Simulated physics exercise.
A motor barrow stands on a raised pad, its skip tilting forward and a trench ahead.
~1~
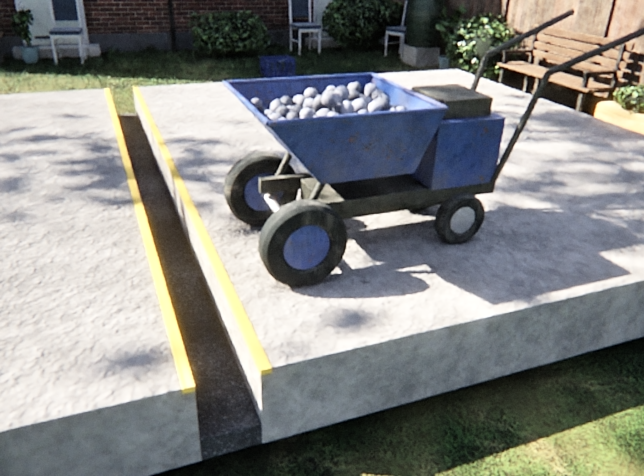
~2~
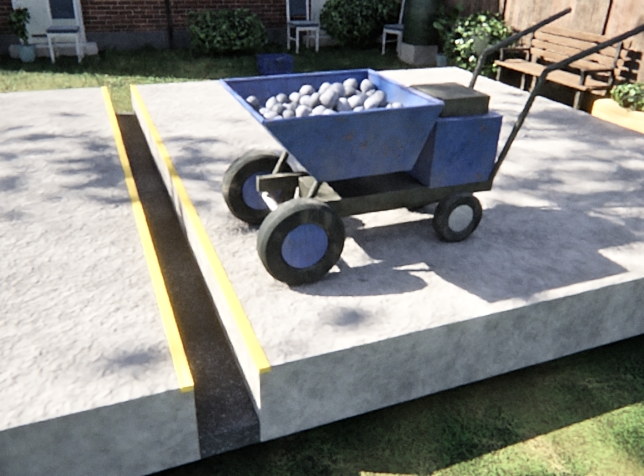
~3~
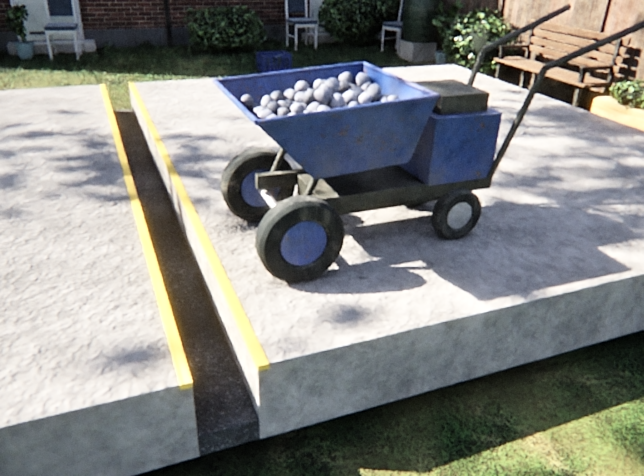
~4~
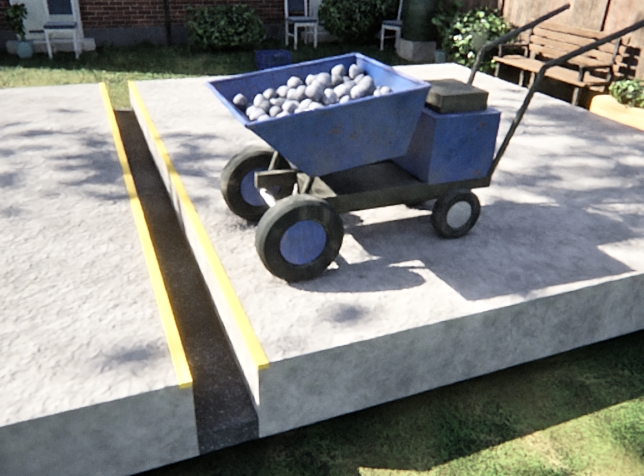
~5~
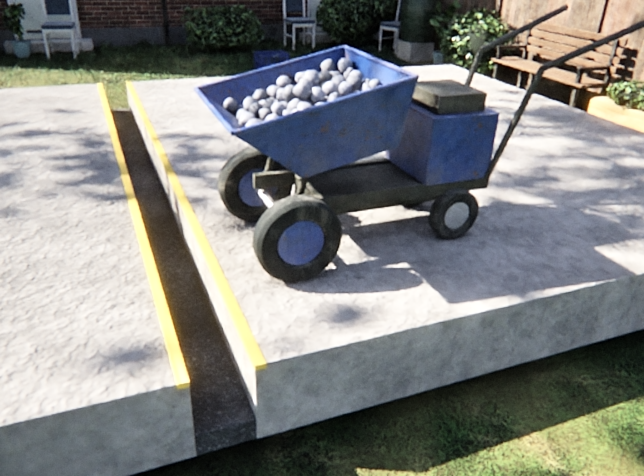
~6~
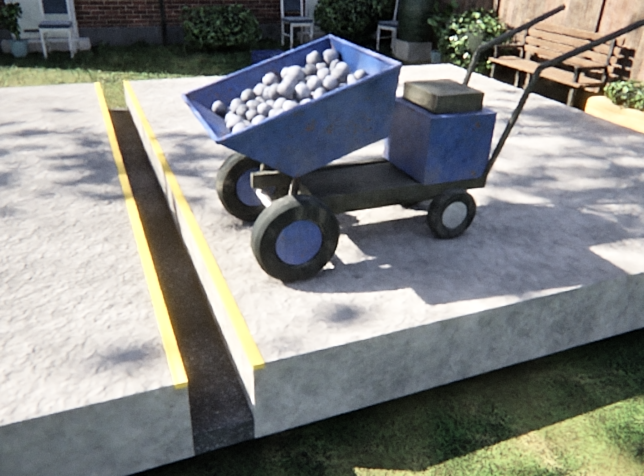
Blue motor barrow standing beside a yellow-edged trench on a raised pad, its skip of round grey cobbles gradually tilting forward left.
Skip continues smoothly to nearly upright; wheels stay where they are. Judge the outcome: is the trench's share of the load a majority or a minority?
A minority.
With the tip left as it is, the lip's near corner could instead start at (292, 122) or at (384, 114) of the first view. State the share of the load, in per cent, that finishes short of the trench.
About 0 %, then 30 %.
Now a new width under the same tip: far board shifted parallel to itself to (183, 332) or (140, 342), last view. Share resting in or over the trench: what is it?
I'd say some 0 in a hundred, followed by 40 in a hundred.
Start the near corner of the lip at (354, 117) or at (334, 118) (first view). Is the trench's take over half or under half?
Position 1 exceeds half; position 2 exceeds half.
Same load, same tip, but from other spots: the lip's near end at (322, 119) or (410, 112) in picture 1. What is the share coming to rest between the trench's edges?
Okay, so the first one ends at 80 % and the second at 30 %.
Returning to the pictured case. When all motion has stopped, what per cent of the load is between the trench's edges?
Somewhere around 0 percent, I'd say.
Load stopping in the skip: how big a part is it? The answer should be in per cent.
Around 20 %.
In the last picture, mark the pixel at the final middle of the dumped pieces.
Around (89, 269).
Just after the last frame, skip tipped steeply; every one in the skip.
A moment on, skip tipped right over; roughly half in the skip; roughly a third beyond it; just a few falling.
Further on, skip tipped right over; roughly a quarter in the skip; just a few in or heaped over the trench; the larger part beyond it.
When it is over, skip tipped right over; roughly a quarter in the skip; just a few in or heaped over the trench; the larger part beyond it.
